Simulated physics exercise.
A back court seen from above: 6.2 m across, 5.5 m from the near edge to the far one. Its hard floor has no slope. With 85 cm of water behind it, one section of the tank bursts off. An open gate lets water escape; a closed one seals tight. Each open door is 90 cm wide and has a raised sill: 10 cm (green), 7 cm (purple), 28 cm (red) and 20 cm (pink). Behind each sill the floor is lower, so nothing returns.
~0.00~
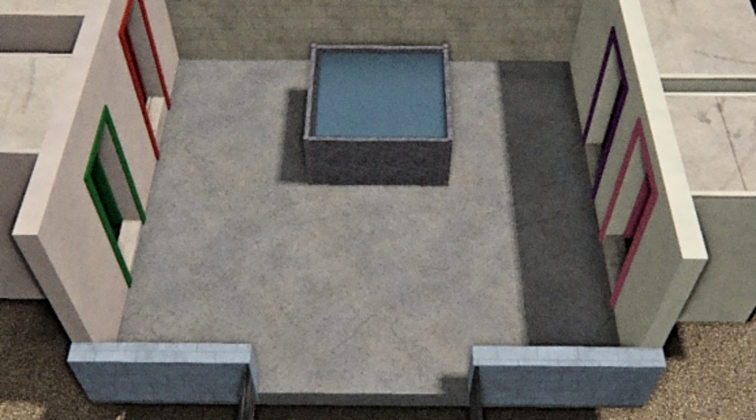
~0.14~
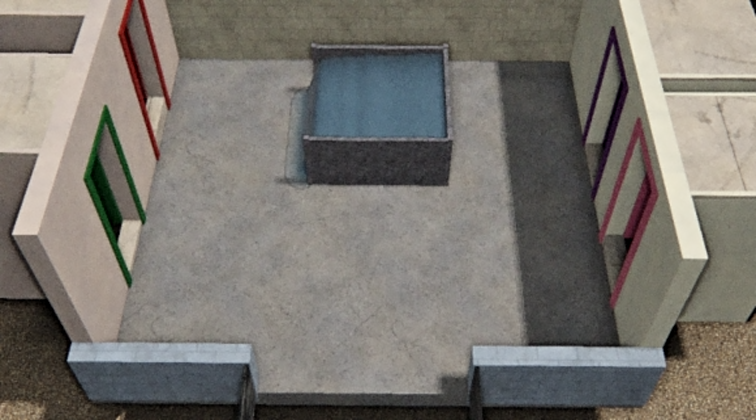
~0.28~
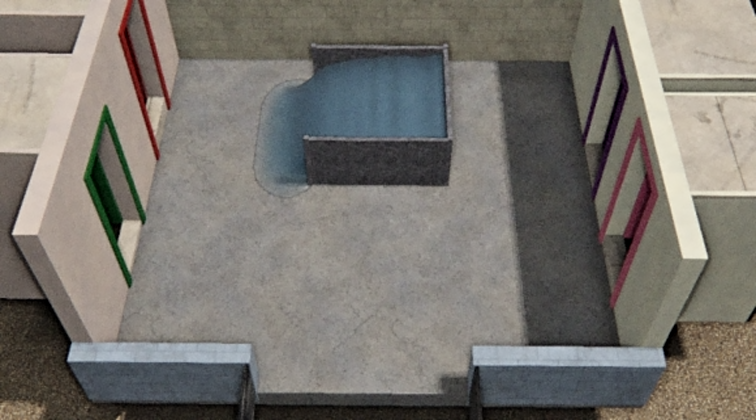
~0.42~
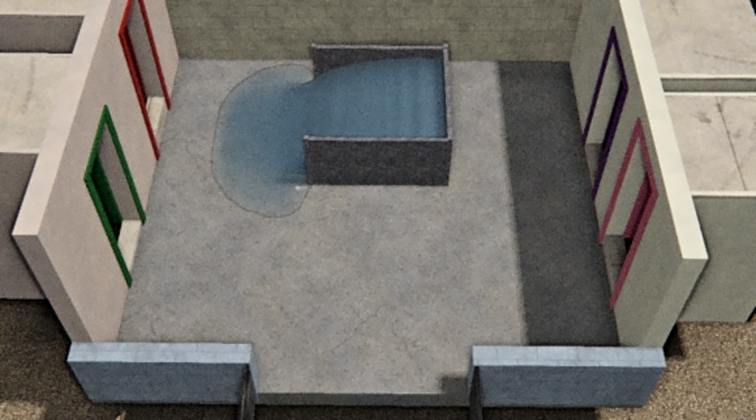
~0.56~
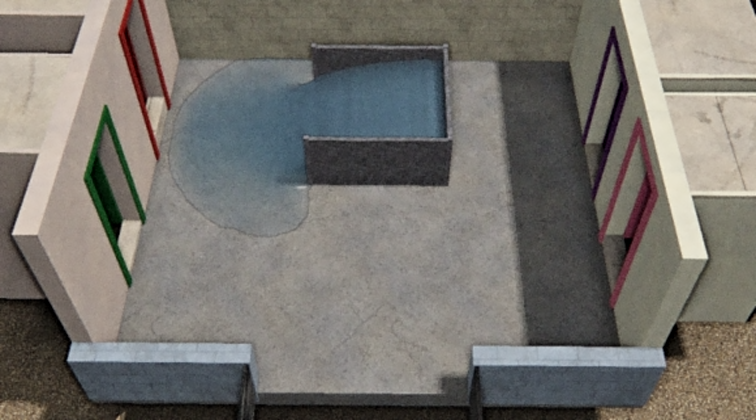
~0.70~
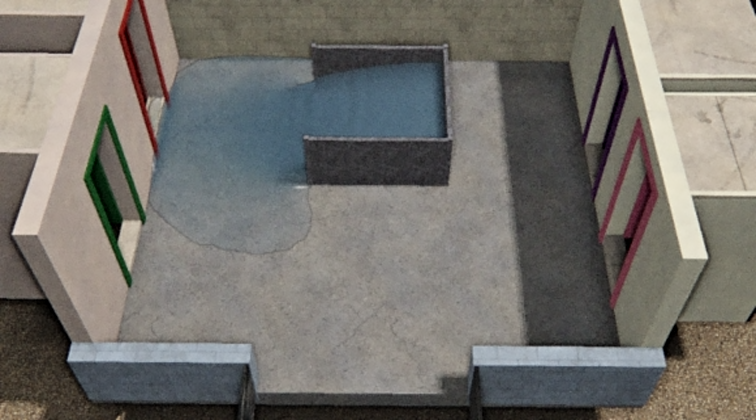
Blue water pouring from the opened left side of a square tank and spreading across a grey courtyard floor toward the left wall.
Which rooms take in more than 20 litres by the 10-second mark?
The water let in: At the green door it passes the limit; at the purple door it does not reach the limit; at the red door it exceeds the limit; at the pink door it keeps below the limit.
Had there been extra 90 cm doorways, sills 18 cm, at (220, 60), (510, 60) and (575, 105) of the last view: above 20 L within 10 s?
In turn: Past it, below, under.
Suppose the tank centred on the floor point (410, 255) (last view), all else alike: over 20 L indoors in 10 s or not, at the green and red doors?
Against that limit: Green above, red below.
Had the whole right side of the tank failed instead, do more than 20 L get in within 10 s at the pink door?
Against that limit: Pink below.
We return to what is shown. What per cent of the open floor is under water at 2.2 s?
About 30 per cent.
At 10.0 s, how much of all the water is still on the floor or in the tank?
Some 78 per cent remains.
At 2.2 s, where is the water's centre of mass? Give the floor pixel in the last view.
Around (253, 149).
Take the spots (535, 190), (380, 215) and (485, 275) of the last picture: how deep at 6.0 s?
Roughly 3, 0 and 2 cm, in turn.
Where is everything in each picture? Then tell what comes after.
The first picture shows the tank at (379, 95) is whole and still, 85 cm deep.
In the second picture, the front is at a hidden place, 1.0 m from the gap at (315, 120); 0.5 m2 of floor is under water; 85 cm left at the back of the tank.
In the third picture, the front is at (291, 84), 1.2 m from the gap at (315, 123); 1.5 m2 of floor is under water; 84 cm left at the back of the tank.
In the fourth picture, the front is at (265, 73), 1.6 m from the gap at (315, 125); 3.3 m2 of floor is under water; 75 cm left at the back of the tank.
In the fifth picture, the front is at (191, 100), 2.1 m from the gap at (315, 126); 5.6 m2 of floor is under water; 73 cm left at the back of the tank.
In the sixth picture, the front is at (176, 80), 2.5 m from the gap at (315, 126); 7.3 m2 of floor is under water; 71 cm left at the back of the tank.
After 1.4 s water covers 30 % of the floor and is deepest (53 cm) near (179, 64); green door 18 cm at the sill, 3 L in, purple door not reached, red door 49 cm at the sill, 75 L in, pink door not reached.
After 2.2 s water covers 30 % of the floor and is deepest (42 cm) near (162, 140); green door 18 cm at the sill, 26 L in, purple door not reached, red door 41 cm at the sill, 153 L in, pink door not reached.
After 3.5 s water covers 55 % of the floor and is deepest (28 cm) near (111, 372); green door 13 cm at the sill, 47 L in, purple door not reached, red door 20 cm at the sill, 179 L in, pink door not reached.
After 6.0 s water covers 85 % of the floor and is deepest (16 cm) near (566, 67); green door 10 cm at the sill, 51 L in, purple door 5 cm at the sill, 0 L in, red door 9 cm at the sill, 179 L in, pink door 9 cm at the sill, 0 L in.
After 10.0 s water covers 100 % of the floor and is deepest (10 cm) near (485, 376); green door 7 cm at the sill, 55 L in, purple door 7 cm at the sill, 1 L in, red door 8 cm at the sill, 179 L in, pink door 7 cm at the sill, 0 L in.
